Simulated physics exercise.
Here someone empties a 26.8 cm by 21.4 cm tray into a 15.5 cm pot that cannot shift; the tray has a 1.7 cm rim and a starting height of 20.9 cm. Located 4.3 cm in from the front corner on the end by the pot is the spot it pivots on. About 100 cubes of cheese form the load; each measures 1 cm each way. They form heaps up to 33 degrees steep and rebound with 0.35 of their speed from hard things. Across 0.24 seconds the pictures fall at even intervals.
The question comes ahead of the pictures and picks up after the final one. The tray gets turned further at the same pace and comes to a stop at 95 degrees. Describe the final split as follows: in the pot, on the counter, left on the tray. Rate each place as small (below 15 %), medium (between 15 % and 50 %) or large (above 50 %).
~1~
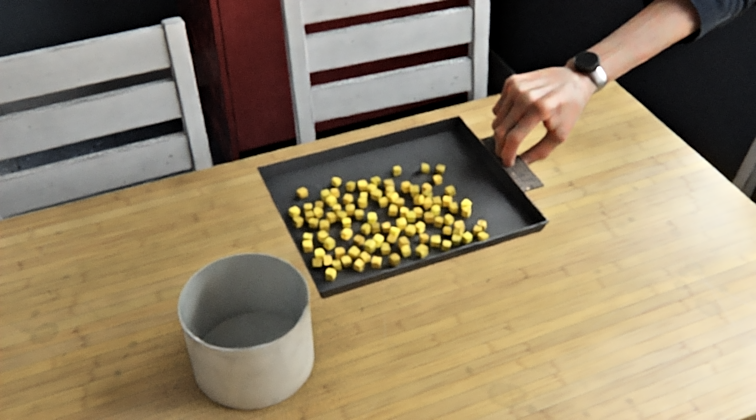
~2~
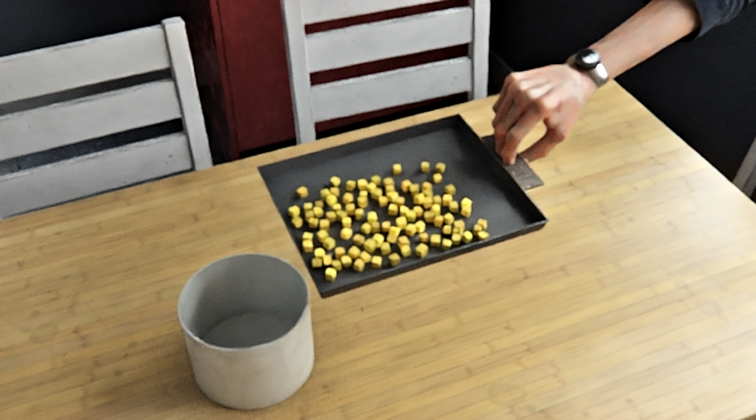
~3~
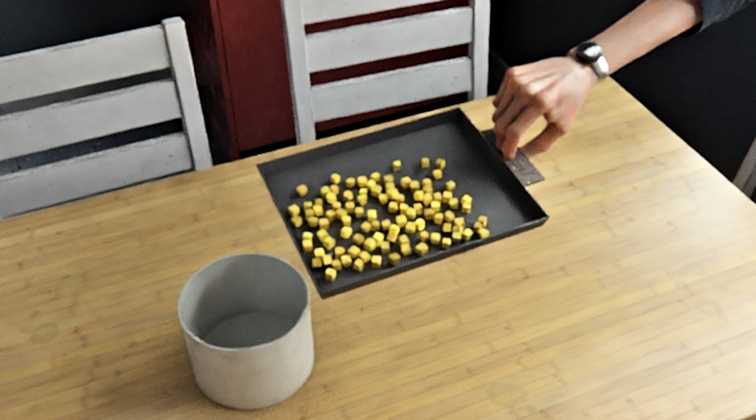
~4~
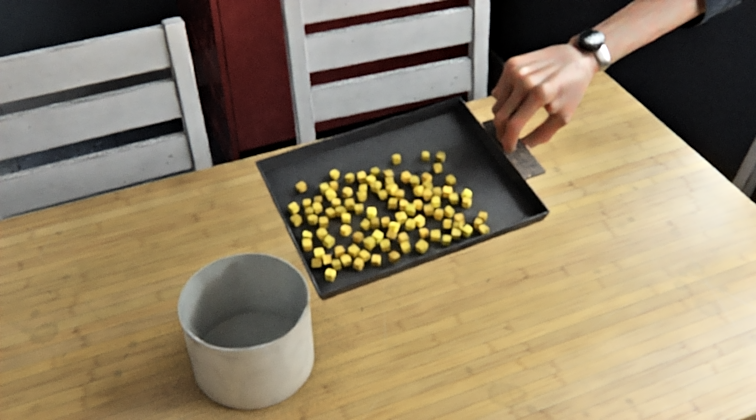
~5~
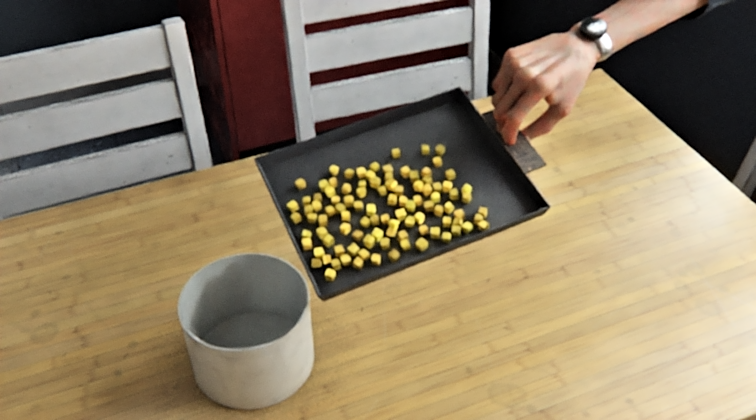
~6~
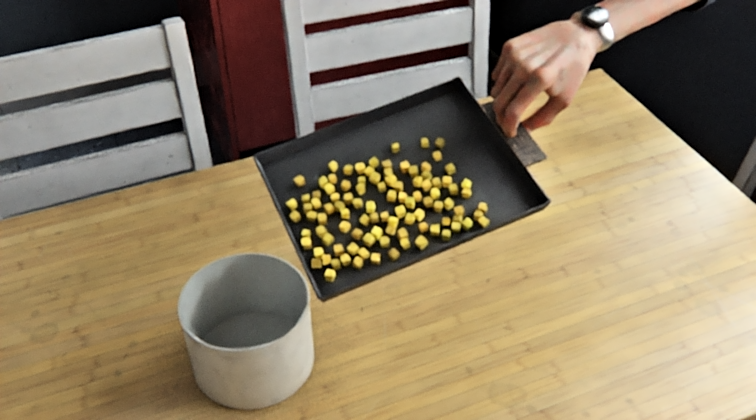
Pot - small; counter - large; left on the tray - small.
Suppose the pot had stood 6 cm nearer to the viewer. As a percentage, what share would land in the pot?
Near 30 per cent in that case.
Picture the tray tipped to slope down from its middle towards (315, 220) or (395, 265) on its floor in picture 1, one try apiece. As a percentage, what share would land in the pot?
Near 75 and 0 percent, in that order.
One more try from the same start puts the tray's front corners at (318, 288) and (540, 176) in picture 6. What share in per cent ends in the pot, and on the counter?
Per cent by place - pot 70, counter 30.
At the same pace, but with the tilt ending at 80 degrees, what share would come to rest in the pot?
In that case it comes to about 0 in a hundred.
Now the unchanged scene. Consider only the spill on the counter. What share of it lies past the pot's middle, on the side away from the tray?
40 %.
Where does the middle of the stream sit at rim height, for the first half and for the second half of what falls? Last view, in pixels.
Roughly (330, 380) to begin with, later roughly (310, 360).
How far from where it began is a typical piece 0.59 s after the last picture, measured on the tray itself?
By then it sits near 6 cm from where it began.
Then, 0.59 s after the last picture, tilt 51 degrees; the tray holds 100 %, the pot 0 %.
Then, 0.99 s after the last picture, tilt 78 degrees; the tray holds 85 %, the pot 0 %.
Then, 1.46 s after the last picture, tilt 95 degrees; the tray holds 25 %, the pot 5 %.
In the end, pot 5 %, counter 95 %, tray 0 %.
